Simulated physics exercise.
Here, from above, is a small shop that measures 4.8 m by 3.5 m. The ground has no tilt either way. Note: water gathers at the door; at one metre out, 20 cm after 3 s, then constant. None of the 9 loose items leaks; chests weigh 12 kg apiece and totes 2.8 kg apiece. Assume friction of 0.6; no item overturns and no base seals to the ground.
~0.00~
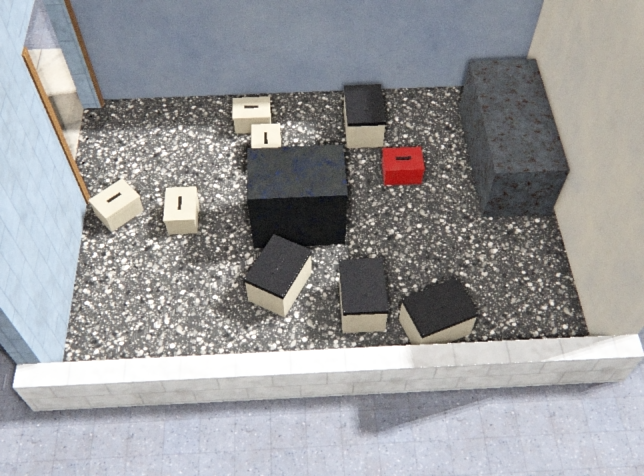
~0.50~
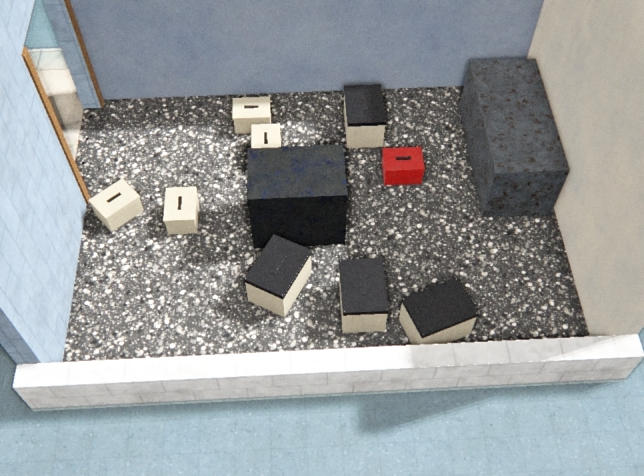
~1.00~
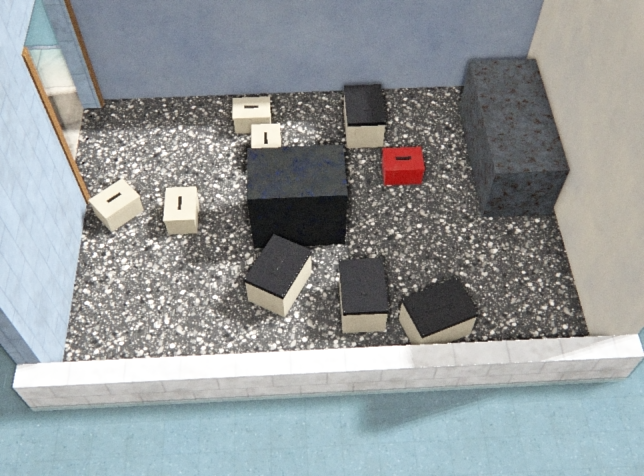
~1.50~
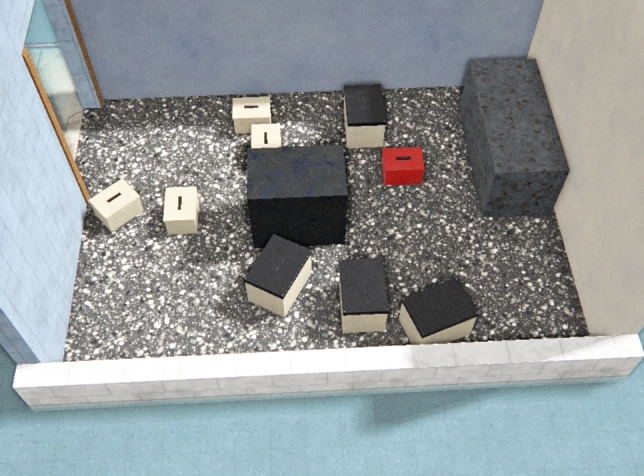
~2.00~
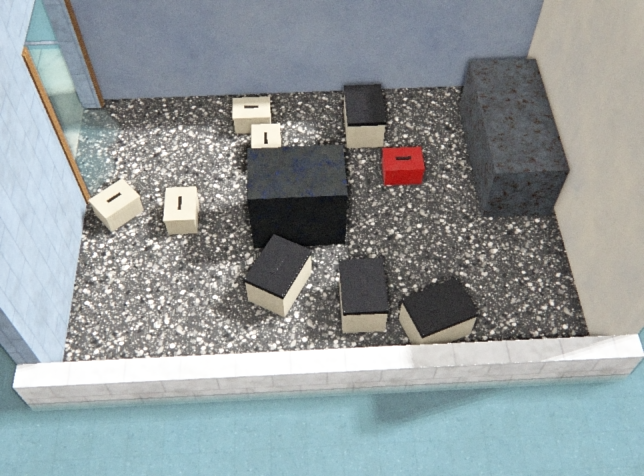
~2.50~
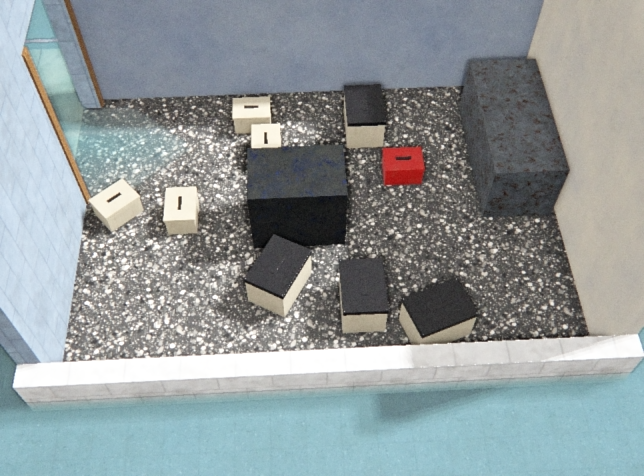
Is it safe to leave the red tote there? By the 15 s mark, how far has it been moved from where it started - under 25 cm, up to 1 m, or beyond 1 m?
It has been moved beyond 1 m.
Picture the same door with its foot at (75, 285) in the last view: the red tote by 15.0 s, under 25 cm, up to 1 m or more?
Then the red tote is swept a long way.
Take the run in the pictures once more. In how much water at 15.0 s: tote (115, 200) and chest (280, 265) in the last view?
Depth approx. 8 cm / 12 cm.
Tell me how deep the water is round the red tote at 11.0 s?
I'd put it at about 12 cm.
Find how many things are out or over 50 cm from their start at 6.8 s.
The answer is 5.
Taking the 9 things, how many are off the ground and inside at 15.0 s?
At that instant the tally stands at 9.
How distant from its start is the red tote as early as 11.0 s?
About 200 cm out of place.
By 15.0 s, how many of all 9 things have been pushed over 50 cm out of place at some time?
I count 9 of them.
After 3.5 s the red tote is near (404, 159), 0.0 m from its start, aground; 0 afloat.
After 6.8 s the red tote is near (472, 237), 1.1 m from its start, afloat; 5 afloat.
After 11.0 s the red tote is near (521, 330), 2.2 m from its start, afloat; 9 afloat.
After 15.0 s the red tote is near (538, 263), 1.8 m from its start, afloat; 9 afloat.
